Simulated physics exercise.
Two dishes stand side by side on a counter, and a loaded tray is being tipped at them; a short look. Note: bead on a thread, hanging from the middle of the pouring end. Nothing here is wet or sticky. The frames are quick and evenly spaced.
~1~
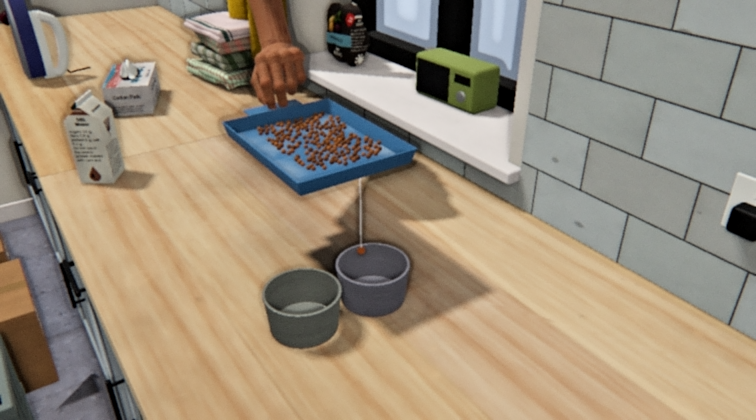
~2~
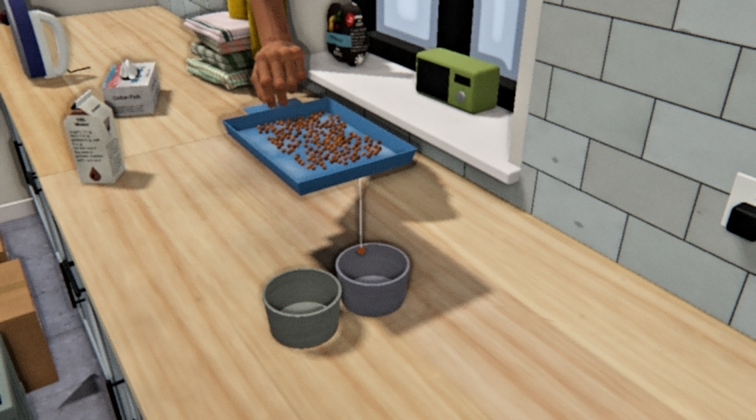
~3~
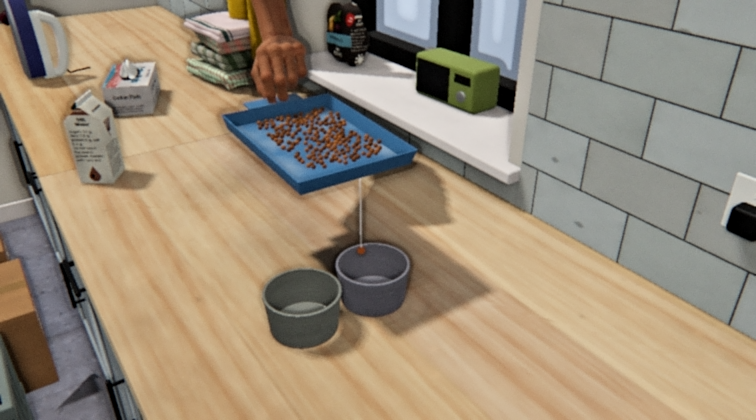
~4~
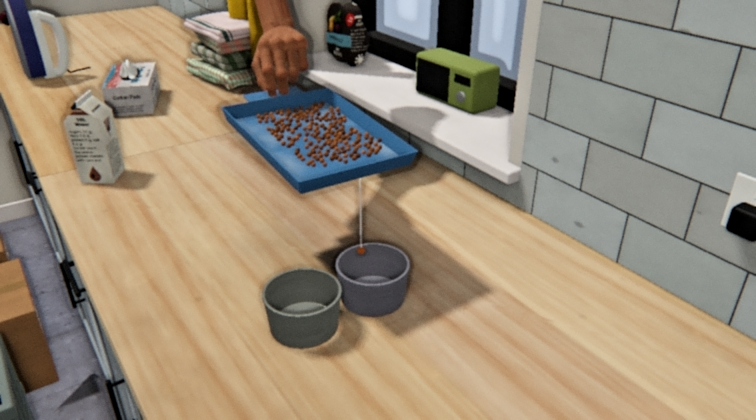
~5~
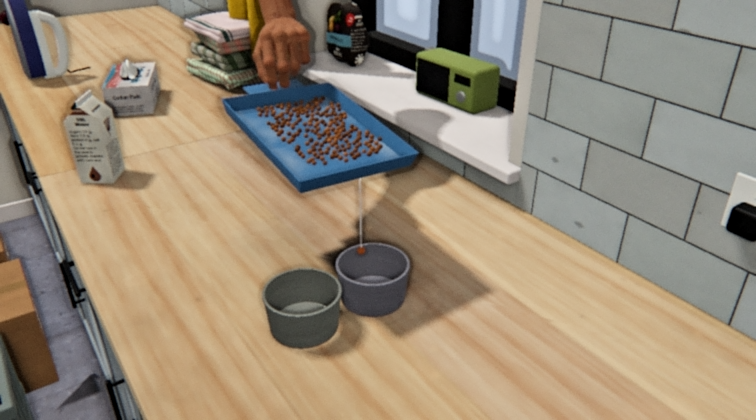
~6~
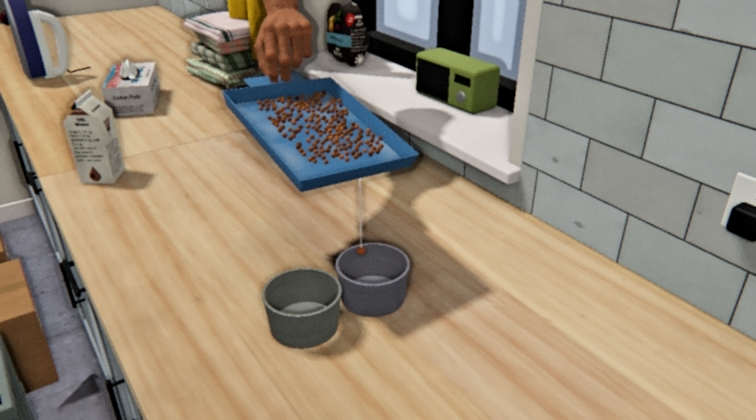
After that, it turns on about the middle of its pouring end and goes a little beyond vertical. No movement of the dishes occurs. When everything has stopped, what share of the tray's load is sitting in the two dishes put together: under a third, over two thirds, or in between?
Under a third.
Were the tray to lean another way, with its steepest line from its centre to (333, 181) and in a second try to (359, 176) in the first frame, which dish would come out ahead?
In turn: Left; right.
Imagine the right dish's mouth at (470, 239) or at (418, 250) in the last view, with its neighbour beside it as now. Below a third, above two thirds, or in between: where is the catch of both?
Beyond two thirds; beyond two thirds.
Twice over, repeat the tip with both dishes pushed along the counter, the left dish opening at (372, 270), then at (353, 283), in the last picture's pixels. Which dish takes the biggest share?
In order: The right-hand one. Then: The right-hand one.
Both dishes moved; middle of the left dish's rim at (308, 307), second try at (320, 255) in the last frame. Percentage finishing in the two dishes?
Respectively 10 percent and 0 percent.
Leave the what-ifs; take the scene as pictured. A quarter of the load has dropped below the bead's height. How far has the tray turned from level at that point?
My estimate is some 90 degrees.
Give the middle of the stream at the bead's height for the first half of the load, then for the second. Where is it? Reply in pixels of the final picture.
About (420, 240), and after that about (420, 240).
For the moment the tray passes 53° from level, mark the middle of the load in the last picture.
The middle of the pieces sits at roughly (382, 151).
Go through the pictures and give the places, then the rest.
The first picture shows corners of the pouring end at (300, 180) and (411, 148), level; middle of the load at (318, 140), cereal balls; left dish at (322, 326); right dish at (393, 295); bead on its thread at (361, 250).
The second picture shows corners of the pouring end at (300, 180) and (411, 148), level; middle of the load at (318, 139).
The third picture shows corners of the pouring end at (300, 179) and (412, 149), tipped barely, lowest at the right corner; middle of the load at (318, 136).
The fourth picture shows corners of the pouring end at (301, 179) and (412, 150), tipped a little, lowest at the right corner; middle of the load at (318, 133).
The fifth picture shows corners of the pouring end at (302, 178) and (413, 151), tipped a little, lowest at the right corner; middle of the load at (318, 129).
The sixth picture shows corners of the pouring end at (303, 177) and (413, 153), tipped a little, lowest at the right corner; middle of the load at (320, 125); left dish at (322, 326); right dish at (393, 295).
Soon, tray tipped steeply; all on the tray.
A while on, tray tipped right over; about half on the tray; a small part in the right dish; about a quarter outside both; about a third in the air.
Towards the end, tray tipped past a quarter turn; about a quarter in the right dish; most outside both.
Finally, tray tipped past a quarter turn; none in the left dish; about a quarter in the right dish; most outside both.
